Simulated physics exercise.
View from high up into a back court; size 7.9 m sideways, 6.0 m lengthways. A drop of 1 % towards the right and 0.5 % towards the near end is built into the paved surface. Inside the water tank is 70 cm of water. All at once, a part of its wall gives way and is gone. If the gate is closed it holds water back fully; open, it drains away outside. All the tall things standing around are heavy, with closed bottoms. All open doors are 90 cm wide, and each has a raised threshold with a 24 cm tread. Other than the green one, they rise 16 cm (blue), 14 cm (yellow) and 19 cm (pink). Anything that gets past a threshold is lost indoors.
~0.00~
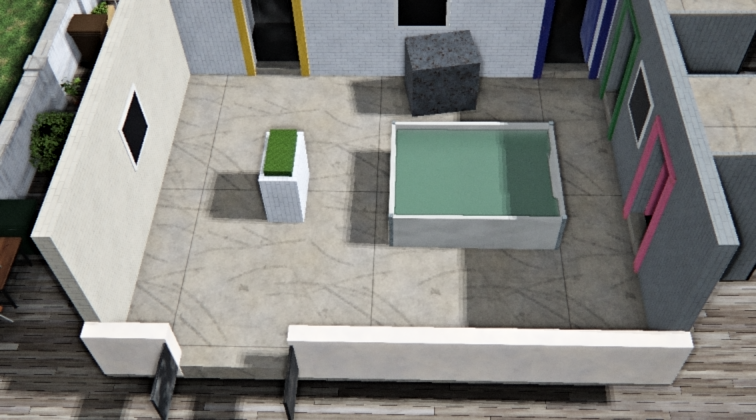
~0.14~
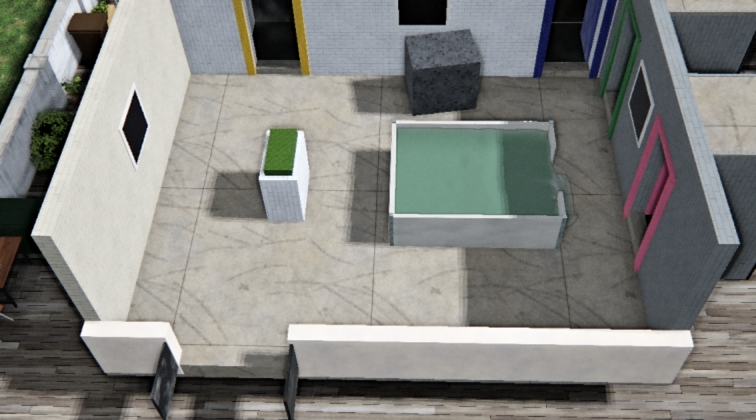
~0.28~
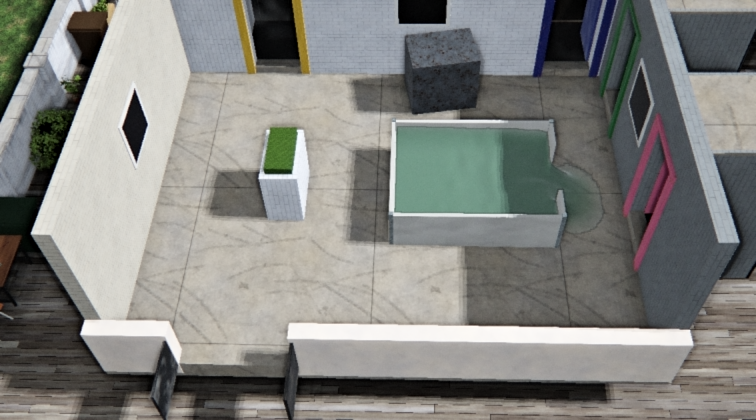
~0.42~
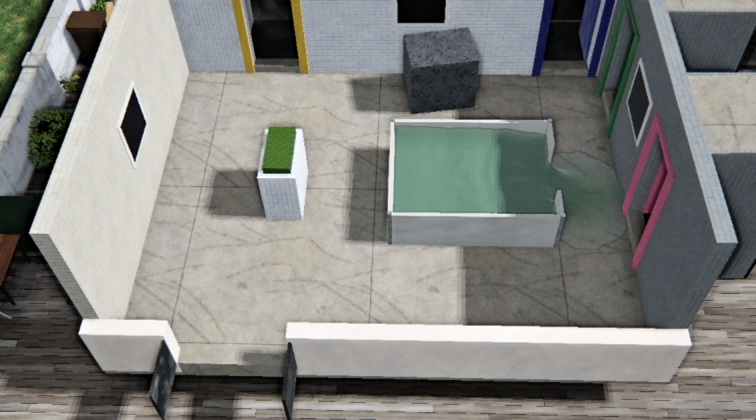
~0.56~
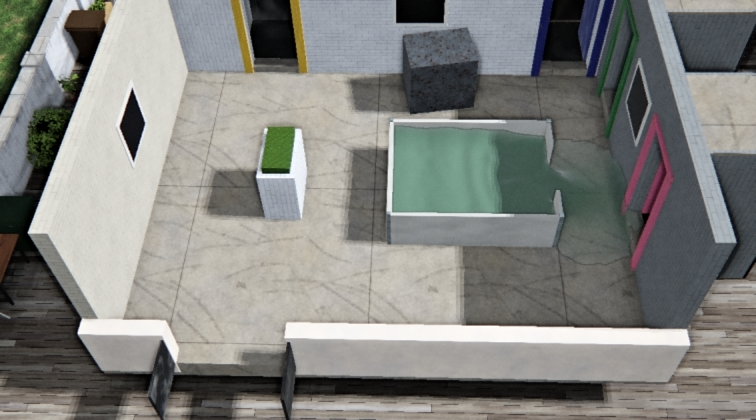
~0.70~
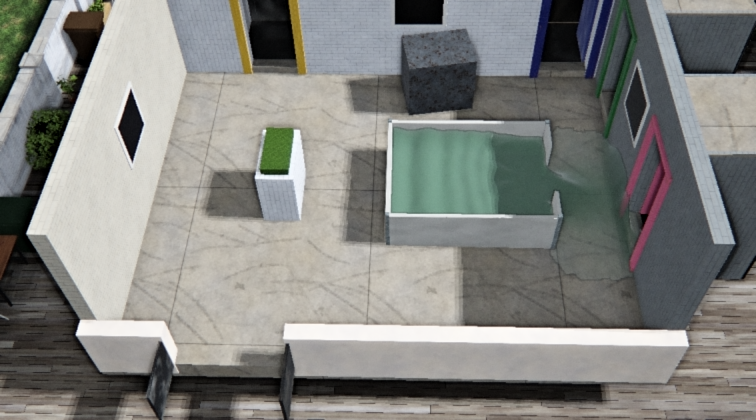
The footage shows a walled courtyard with a tank of still green water, a dark block and a grass-topped pedestal; part of the tank's right wall disappears, and water pours through the gap, spreading rightward across the paving.
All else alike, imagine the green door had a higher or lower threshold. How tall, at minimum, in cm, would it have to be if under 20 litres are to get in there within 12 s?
It would need to be about 12.5 cm tall.
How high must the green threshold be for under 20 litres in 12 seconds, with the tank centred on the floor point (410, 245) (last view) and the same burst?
Then roughly 13.0 cm.
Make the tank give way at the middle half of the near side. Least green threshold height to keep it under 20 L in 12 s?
Minimum height: Approx. 15 cm.
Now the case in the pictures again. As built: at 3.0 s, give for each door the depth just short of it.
In cm - blue: 28, yellow: 0, pink: 27, green: 11.
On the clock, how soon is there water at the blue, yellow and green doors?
Door blue 1.4 s / door yellow 7.5 s / door green 0.9 s.
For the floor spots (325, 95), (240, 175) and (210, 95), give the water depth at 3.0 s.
The three readings, in order, are 0, 0 and 0 cm.
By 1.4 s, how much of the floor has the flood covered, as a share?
I'd estimate about 10 percent.
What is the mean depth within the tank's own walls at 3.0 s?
I'd put it at some 37 centimetres on average.
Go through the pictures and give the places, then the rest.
The first frame shows still water, 70 cm deep, in the water tank at (474, 171); the green door at (618, 76) is dry.
In the second frame, water pours out at (551, 190) and has run 0.3 m, to (571, 218); about 12 cm deep outside, 70 cm at the back.
In the third frame, the gap is at (550, 189), the front 0.8 m out at (598, 206); the back of the water tank holds 70 cm.
In the fourth frame, the gap is at (549, 189), the front 1.2 m out at (625, 223); the back of the water tank holds 70 cm.
In the fifth frame, water pours out at (548, 189) and has run 1.4 m, to (636, 225); about 7 cm deep outside, 70 cm at the back.
In the sixth frame, water pours out at (547, 189) and has run 1.6 m, to (632, 273); about 8 cm deep outside, 67 cm at the back; 0.6 m in a straight line remain to the green door at (614, 75).
After 1.4 s water covers 10 % of the floor, deepest (51 cm) near (610, 196); 12 cm at the green door, 0 litres in over its 23 cm threshold.
After 3.0 s water covers 30 % of the floor, deepest (36 cm) near (611, 204); 11 cm at the green door, 0 litres in over its 23 cm threshold.
After 12.0 s water covers 100 % of the floor, deepest (14 cm) near (628, 359); 12 cm at the green door, 0 litres in over its 23 cm threshold.
At the green door as built, the water arrived by 1.0 s and peaked near 17 cm at 6.4 s.
Run again over the same 12 s with other heights there, 32 litres in over 11 cm, 9 litres over 14.5 cm. The limit of 20 litres is kept from about 12.5 cm up.
